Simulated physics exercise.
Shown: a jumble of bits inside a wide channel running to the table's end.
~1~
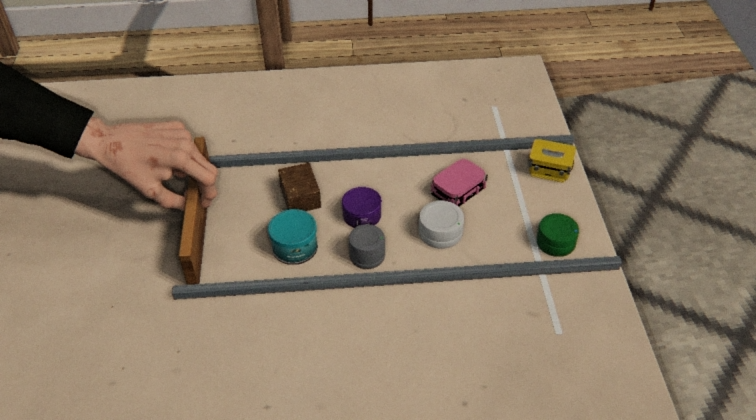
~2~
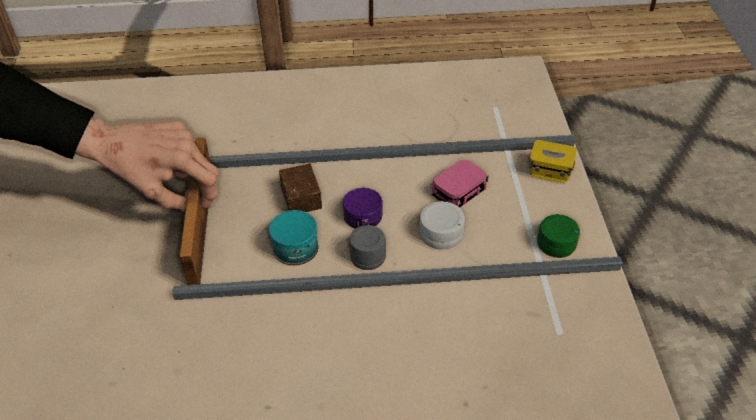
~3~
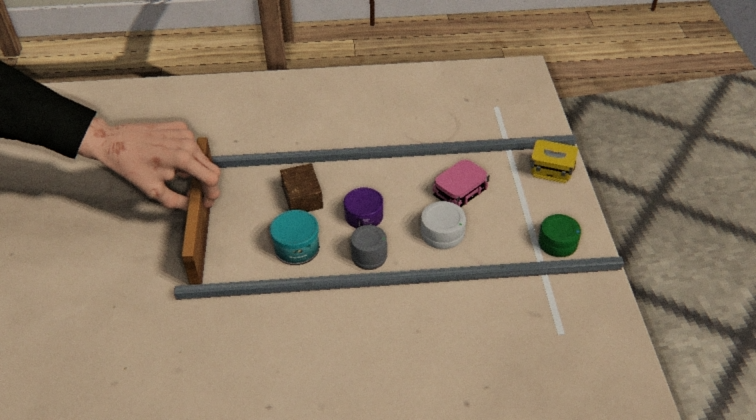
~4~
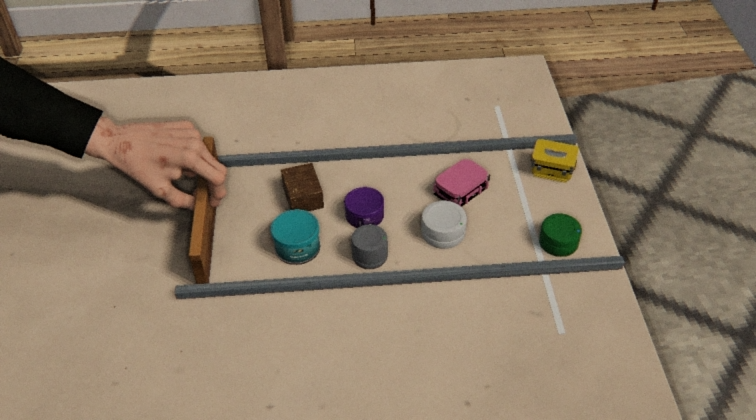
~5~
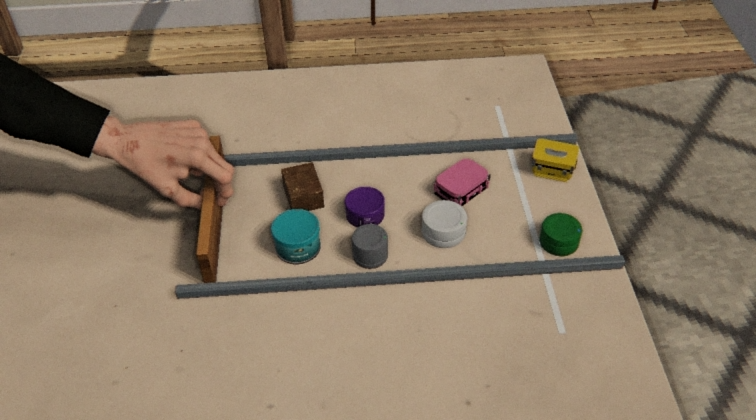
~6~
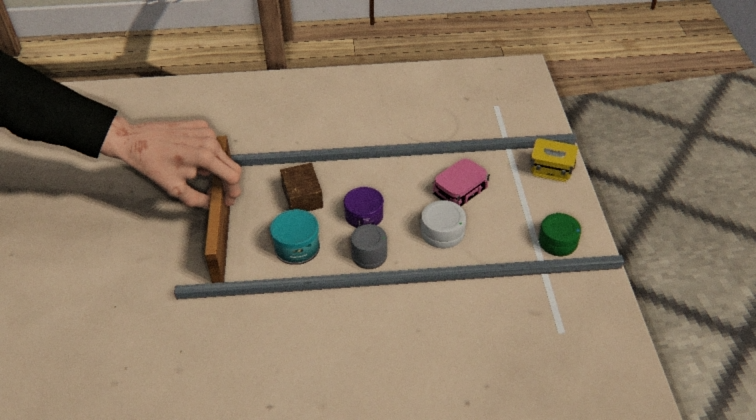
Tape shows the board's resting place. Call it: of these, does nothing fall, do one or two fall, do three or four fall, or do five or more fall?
One or two fall.
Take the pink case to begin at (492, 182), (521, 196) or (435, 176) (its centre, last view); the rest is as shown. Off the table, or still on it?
Results in turn - saved; not saved; saved.
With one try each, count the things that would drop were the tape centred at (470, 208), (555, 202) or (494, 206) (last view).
0, 5, 0.
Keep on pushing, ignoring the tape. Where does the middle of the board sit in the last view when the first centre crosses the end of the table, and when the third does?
At roughly (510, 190), then roughly (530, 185).
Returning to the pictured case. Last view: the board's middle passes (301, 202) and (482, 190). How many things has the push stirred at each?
Well, it's 2 at the first one and 8 at the second.
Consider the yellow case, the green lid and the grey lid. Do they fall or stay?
Well, the yellow case loses its spot, the green lid loses its spot, and the grey lid holds its spot.
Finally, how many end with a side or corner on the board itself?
All in all, 3.
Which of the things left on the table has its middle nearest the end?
That would be the white lid, the foremost.
Soon after, none off yet; yellow case at rest near (553, 161); green lid at rest near (560, 234); pink case at rest near (461, 184).
Then, none off yet; yellow case at rest near (553, 161); green lid at rest near (560, 234); pink case moved about its own width near (488, 170).
At rest, the number that fall off is one or two; fallen, green lid and yellow case.
